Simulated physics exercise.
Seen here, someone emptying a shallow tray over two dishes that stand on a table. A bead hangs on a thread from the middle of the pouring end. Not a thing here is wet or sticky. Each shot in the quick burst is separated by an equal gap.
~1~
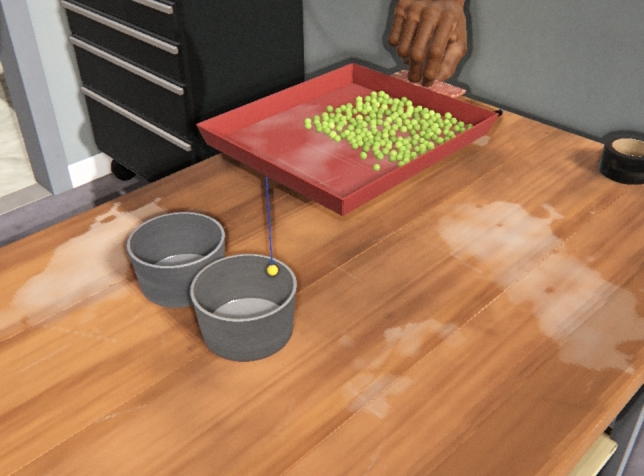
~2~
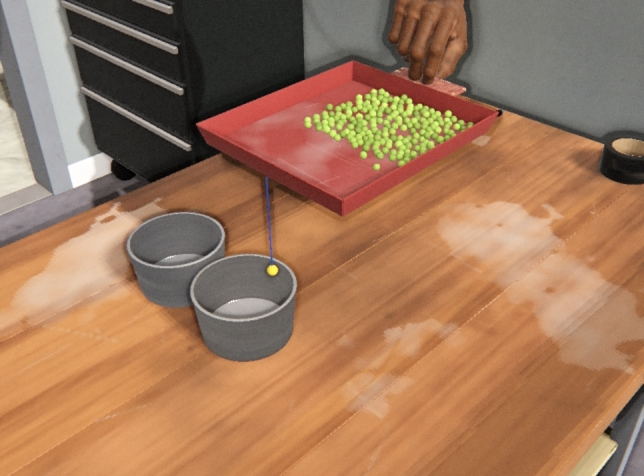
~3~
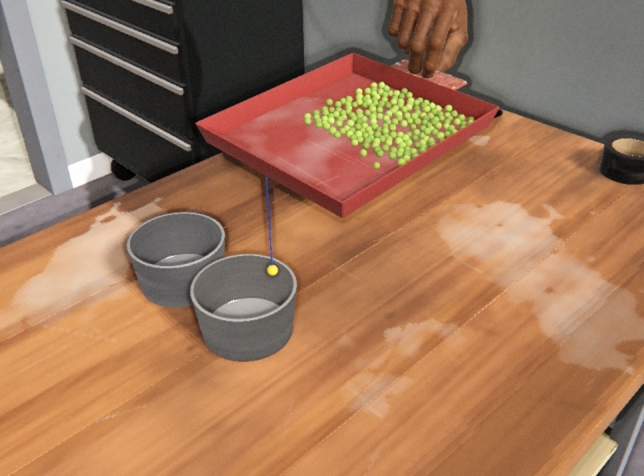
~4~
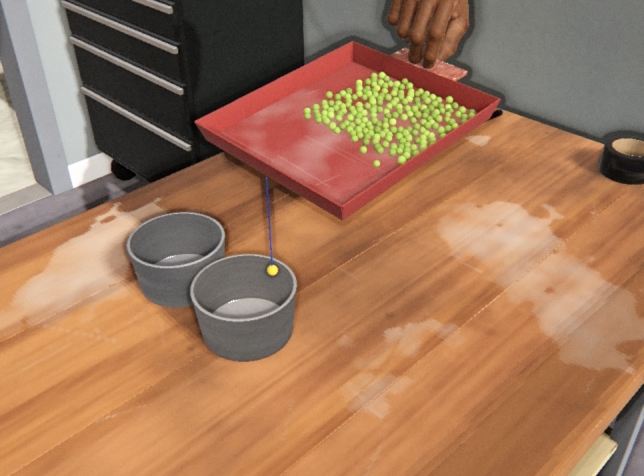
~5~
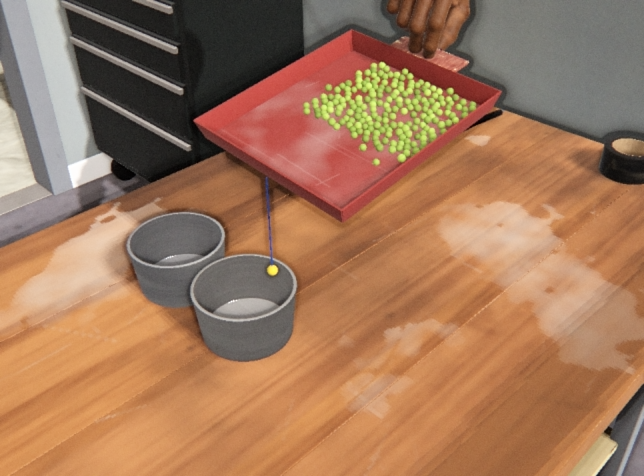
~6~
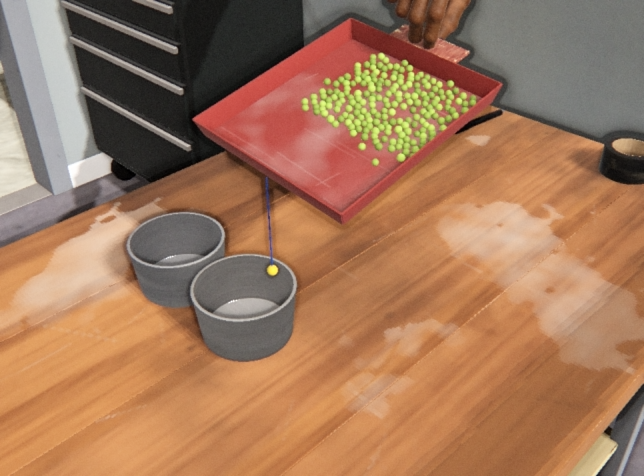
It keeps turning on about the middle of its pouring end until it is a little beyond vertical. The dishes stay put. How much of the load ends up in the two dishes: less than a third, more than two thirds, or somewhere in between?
Less than a third ends up in them.
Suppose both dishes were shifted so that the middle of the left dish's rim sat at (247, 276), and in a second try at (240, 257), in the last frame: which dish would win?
Position 1 - the dish to the right; position 2 - the dish to the right.
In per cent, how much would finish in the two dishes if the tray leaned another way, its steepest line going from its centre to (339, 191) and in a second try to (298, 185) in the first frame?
Case one 0 %; case two 0 %.
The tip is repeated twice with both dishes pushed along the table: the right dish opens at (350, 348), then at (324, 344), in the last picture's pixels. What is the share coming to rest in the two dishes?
You'd get 90 in a hundred the first time and 100 in a hundred the second.
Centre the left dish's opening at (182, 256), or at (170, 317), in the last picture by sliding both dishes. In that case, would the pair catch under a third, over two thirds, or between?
Try one: Less than a third; try two: Less than a third.
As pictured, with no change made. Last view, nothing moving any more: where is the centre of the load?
Last view, resting centre - approx. (326, 406).
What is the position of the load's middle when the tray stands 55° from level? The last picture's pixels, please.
The middle of the pieces sits at roughly (334, 200).
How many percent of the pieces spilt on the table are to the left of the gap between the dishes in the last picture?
Some 10 per cent.
Just after the last frame, tray tipped steeply; almost all on the tray; about a tenth outside both; just a few in the air.
A moment on, tray tipped right over; roughly a third on the tray; roughly a third outside both; roughly a third in the air.
Further on, tray tipped past a quarter turn; just a few in the right dish; almost all outside both.
When it is over, tray tipped past a quarter turn; just a few in the right dish; not one in the left dish; almost all outside both.
